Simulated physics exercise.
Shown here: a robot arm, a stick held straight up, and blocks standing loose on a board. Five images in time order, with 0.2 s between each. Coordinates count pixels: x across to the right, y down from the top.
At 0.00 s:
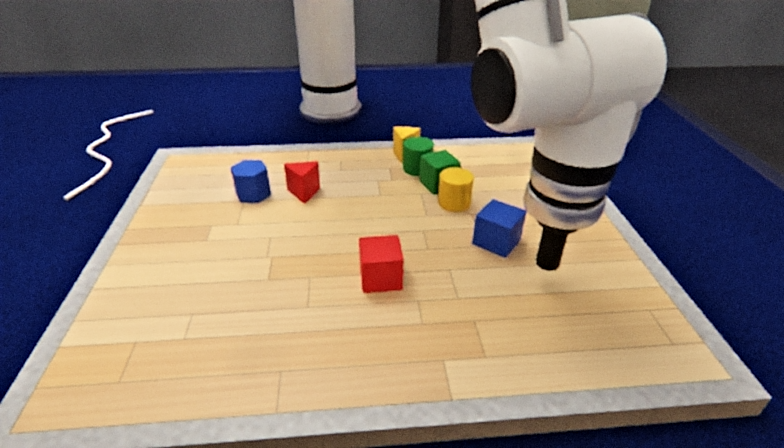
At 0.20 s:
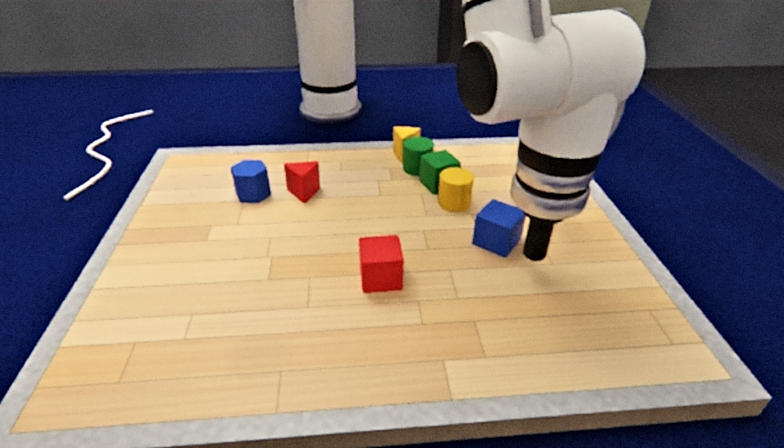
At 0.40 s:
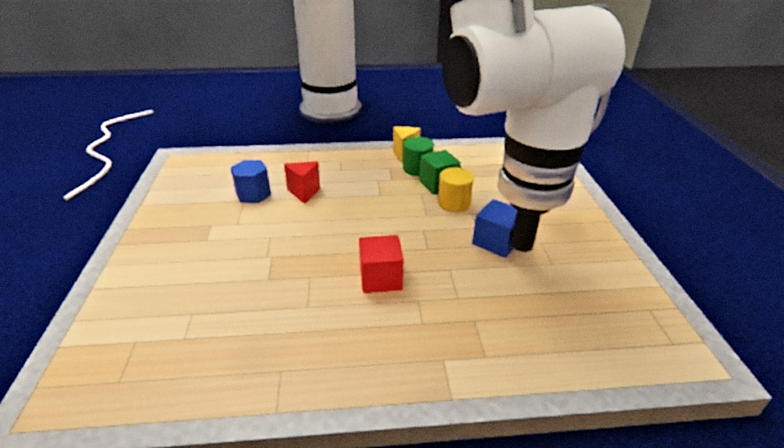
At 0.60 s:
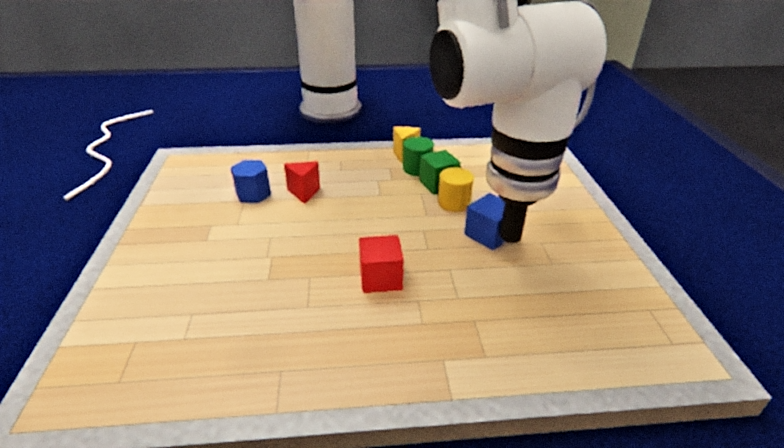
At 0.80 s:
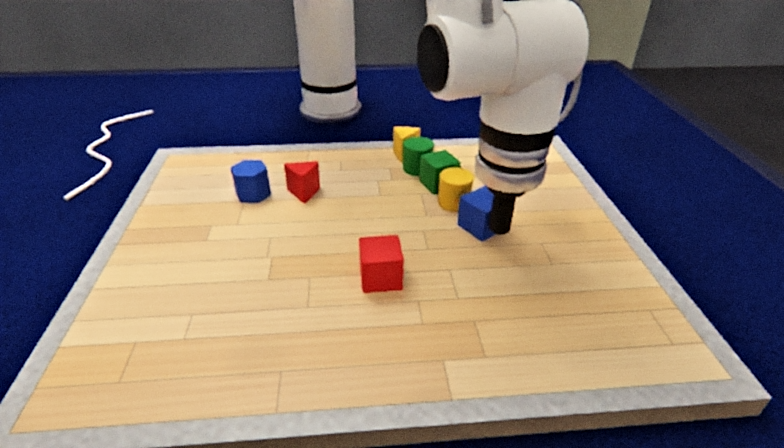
A white robot arm holding a black stick upright stands over the right side of a pale wooden board on a blue surface, seen from a fixed, raised view. A red cube sits near the centre, blue and red blocks lie back left, and yellow, green and blue blocks form a slanting row at right. The stick moves left and slightly back, meets the blue cube, and nudges it a short way toward the yellow round block.
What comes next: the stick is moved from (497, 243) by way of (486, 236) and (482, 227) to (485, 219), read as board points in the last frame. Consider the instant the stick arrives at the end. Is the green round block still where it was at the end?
No, that is not what happens.
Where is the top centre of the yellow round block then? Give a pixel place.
I predict (447, 165).
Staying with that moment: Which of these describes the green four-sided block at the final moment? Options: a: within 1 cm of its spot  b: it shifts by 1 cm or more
My pick is b.
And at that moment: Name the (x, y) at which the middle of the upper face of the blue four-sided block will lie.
Pixel (473, 177).
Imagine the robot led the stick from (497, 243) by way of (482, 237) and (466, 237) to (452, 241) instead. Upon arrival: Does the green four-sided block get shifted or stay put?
When the path is over, the green four-sided block is still on its spot.
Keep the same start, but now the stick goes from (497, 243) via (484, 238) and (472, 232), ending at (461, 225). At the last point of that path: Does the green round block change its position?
Answer: Yes.
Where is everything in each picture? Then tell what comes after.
The first frame shows stick's lower end (547, 265); green round block (419, 143); green four-sided block (441, 158); yellow round block (457, 176); blue four-sided block (502, 213).
The second frame shows stick (534, 255); blocks still.
The third frame shows stick (522, 246); blocks still.
The fourth frame shows stick (510, 238); blue four-sided block (494, 206).
The fifth frame shows stick (499, 230); green round block (419, 143); green four-sided block (441, 158); yellow round block (457, 176); blue four-sided block (486, 199).
On the path given first. Halfway along, stick (485, 218); yellow round block (454, 172); blue four-sided block (477, 188), turned 15° clockwise.
At the end, stick (487, 206); green round block (413, 140); green four-sided block (432, 151); yellow round block (447, 165); blue four-sided block (473, 177).
